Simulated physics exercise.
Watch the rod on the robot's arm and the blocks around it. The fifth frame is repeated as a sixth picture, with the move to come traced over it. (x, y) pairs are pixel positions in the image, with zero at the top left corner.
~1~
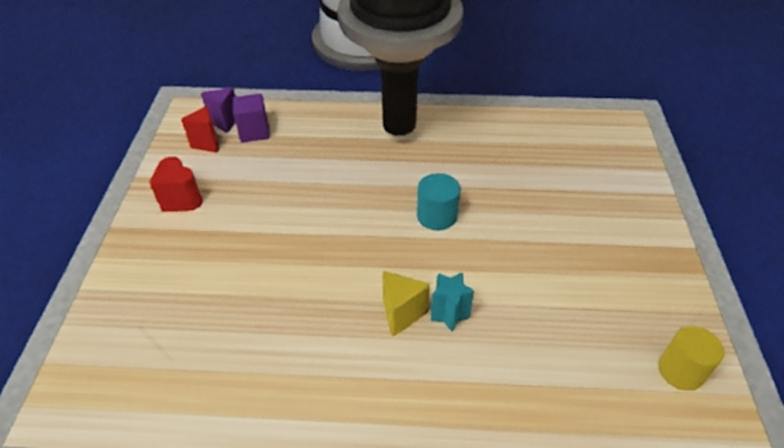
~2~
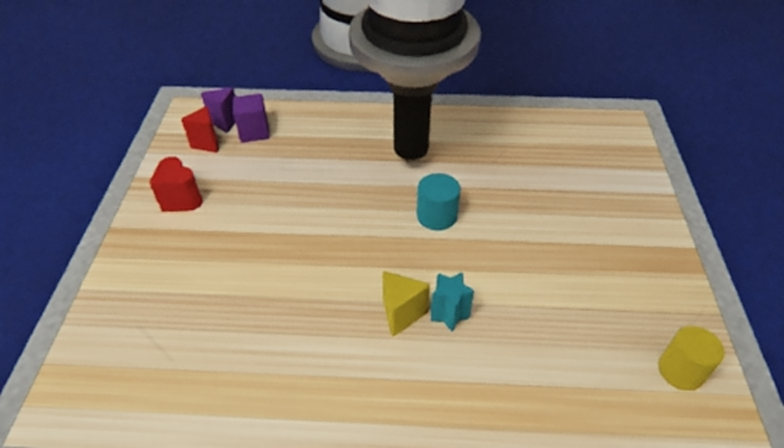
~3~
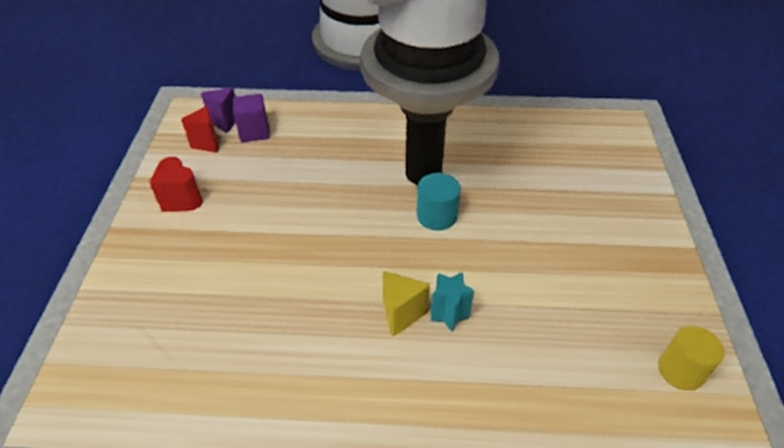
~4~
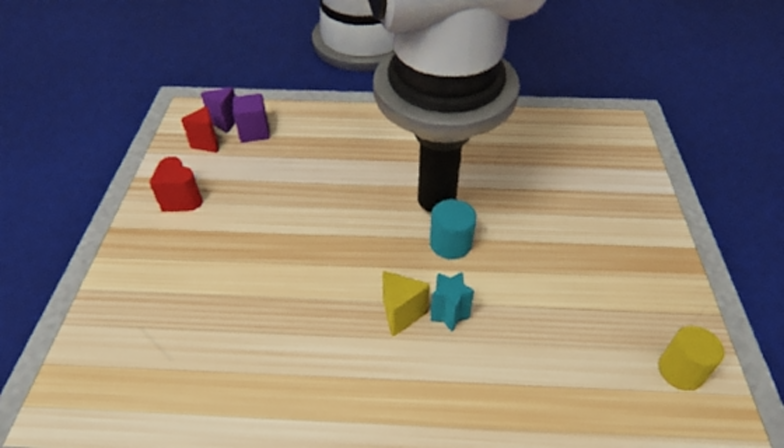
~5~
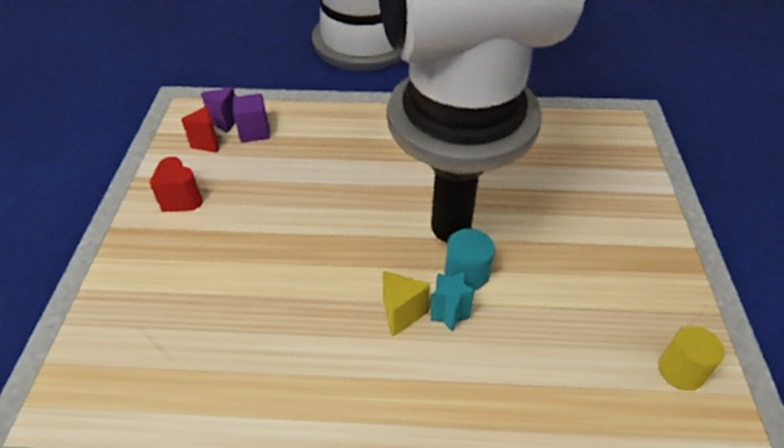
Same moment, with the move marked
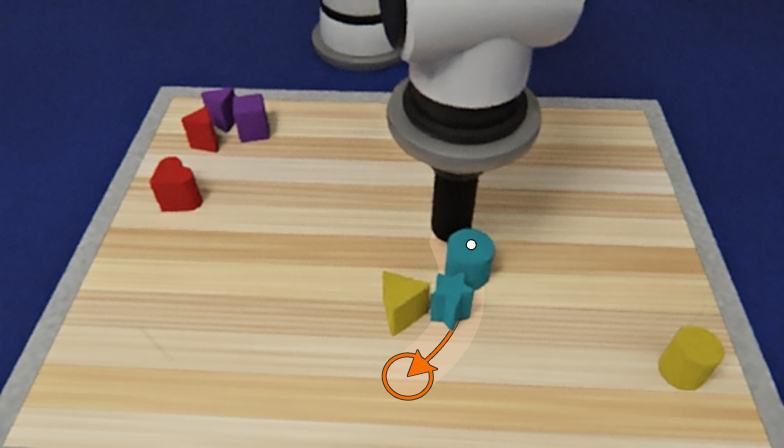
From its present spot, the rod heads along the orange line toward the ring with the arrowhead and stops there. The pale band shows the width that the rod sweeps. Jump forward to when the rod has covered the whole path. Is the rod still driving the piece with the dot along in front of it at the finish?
Going by the path, no.
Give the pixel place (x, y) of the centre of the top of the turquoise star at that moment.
My prediction: (384, 382).
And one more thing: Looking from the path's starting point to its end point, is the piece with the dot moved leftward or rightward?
Sideways, to the left.
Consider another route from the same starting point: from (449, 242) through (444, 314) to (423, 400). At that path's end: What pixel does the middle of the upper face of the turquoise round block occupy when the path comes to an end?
At (496, 292).
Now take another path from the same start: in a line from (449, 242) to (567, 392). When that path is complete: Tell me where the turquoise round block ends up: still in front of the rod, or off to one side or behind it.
As far as I can tell, the turquoise round block has dropped away to the side or behind.
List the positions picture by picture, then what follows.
Tip of the rod (399, 127), middles of tops, yellow triangle (402, 287), turquoise star (453, 286), turquoise round block (439, 186), in the first frame.
Rod (411, 150), nothing pushed, in the second frame.
Rod (424, 175), nothing pushed, in the third frame.
Rod (437, 201), turquoise round block (454, 214), in the fourth frame.
Rod (451, 229), yellow triangle (402, 287), turquoise star (453, 286), turquoise round block (471, 245), in the fifth frame.
The line goes from (449, 242) through (463, 286) and (450, 334) to (408, 376); the dot is on the turquoise round block.
What follows on the original path. One third of the way, rod (465, 274); turquoise star (451, 297), turned 45° clockwise; turquoise round block (498, 290).
Two thirds of the way, rod (451, 323); turquoise star (430, 335), turned 45° clockwise; turquoise round block (508, 311).
At the end, rod (408, 365); yellow triangle unmoved; turquoise star (384, 382), turned 40° clockwise; turquoise round block (508, 311).
